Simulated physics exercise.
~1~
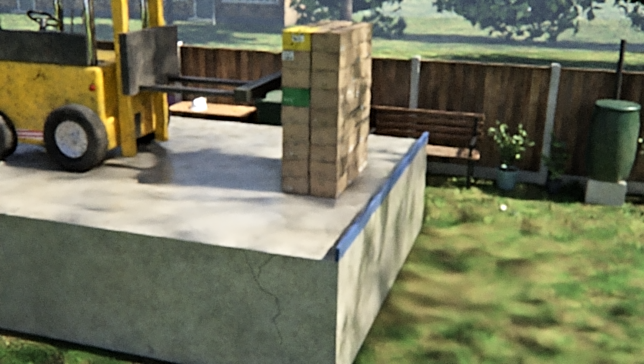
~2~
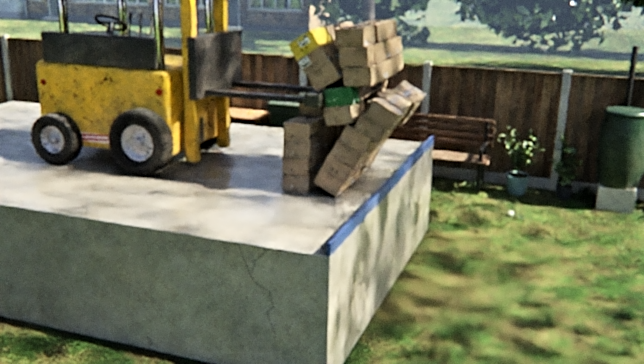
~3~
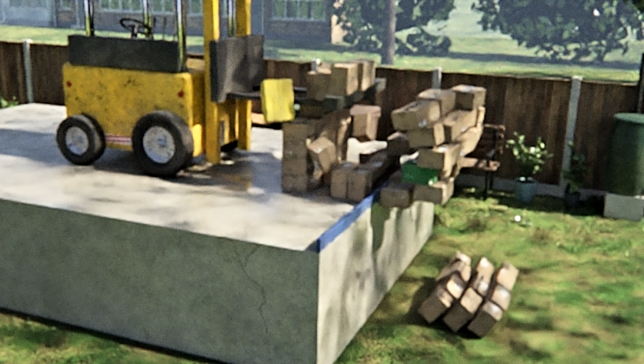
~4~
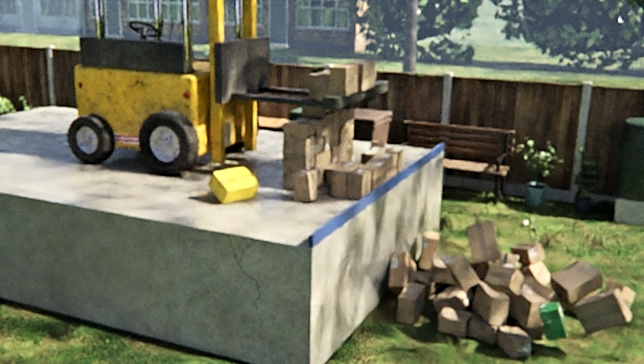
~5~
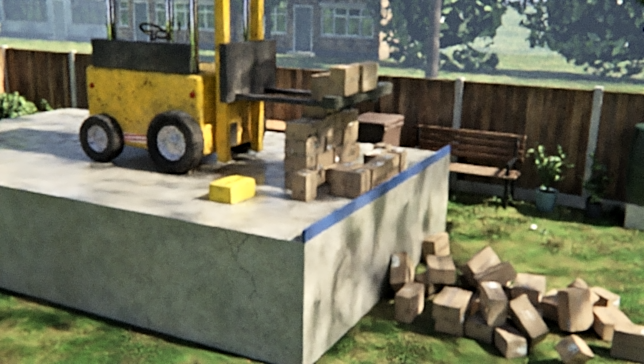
A yellow forklift pushes a stack of brown parcels, toppling many onto the grass below.
